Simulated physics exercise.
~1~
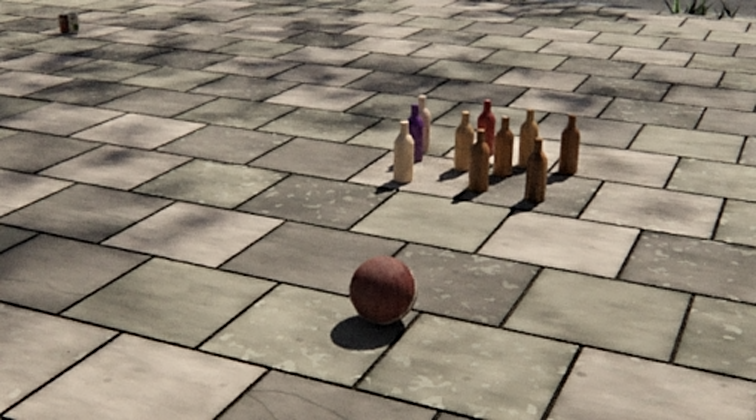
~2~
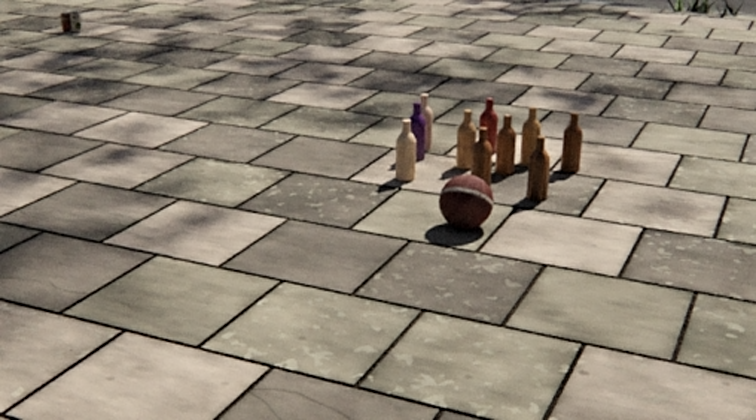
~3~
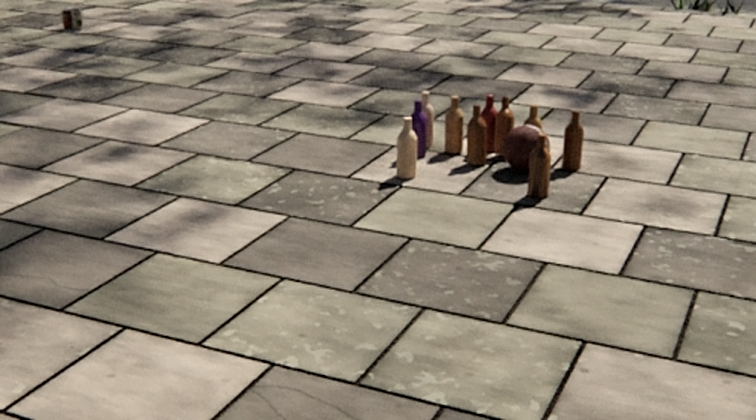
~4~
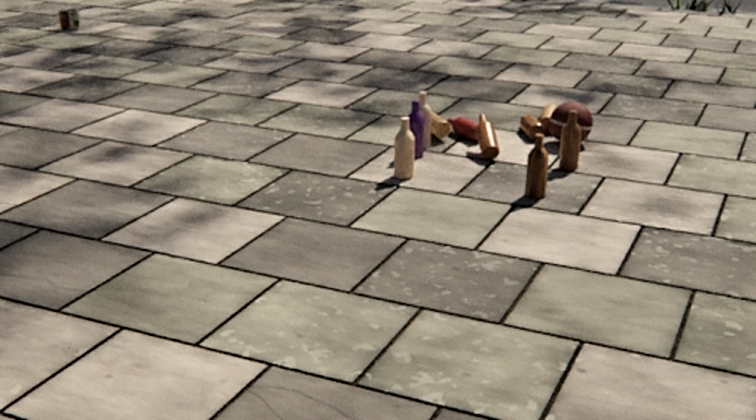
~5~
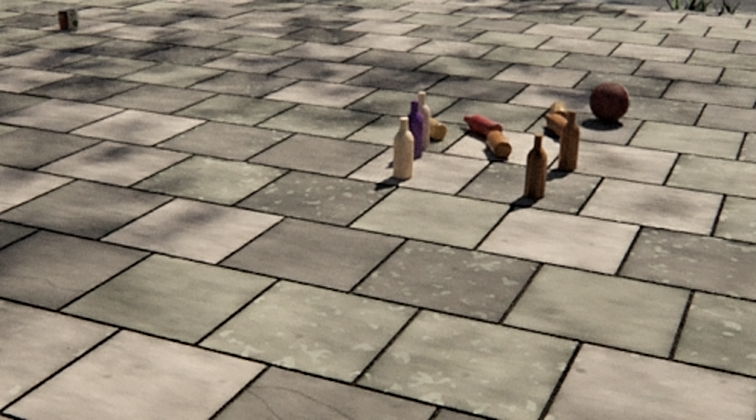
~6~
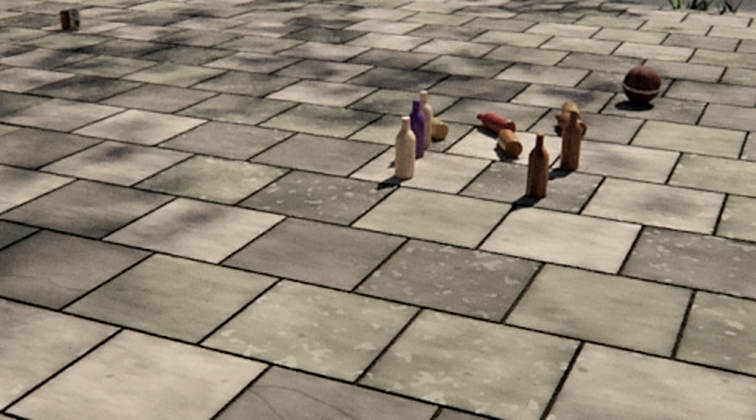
Reddish-brown ball rolling across stone paving into a cluster of wooden skittles, toppling several, including the red one, and rolling on beyond.
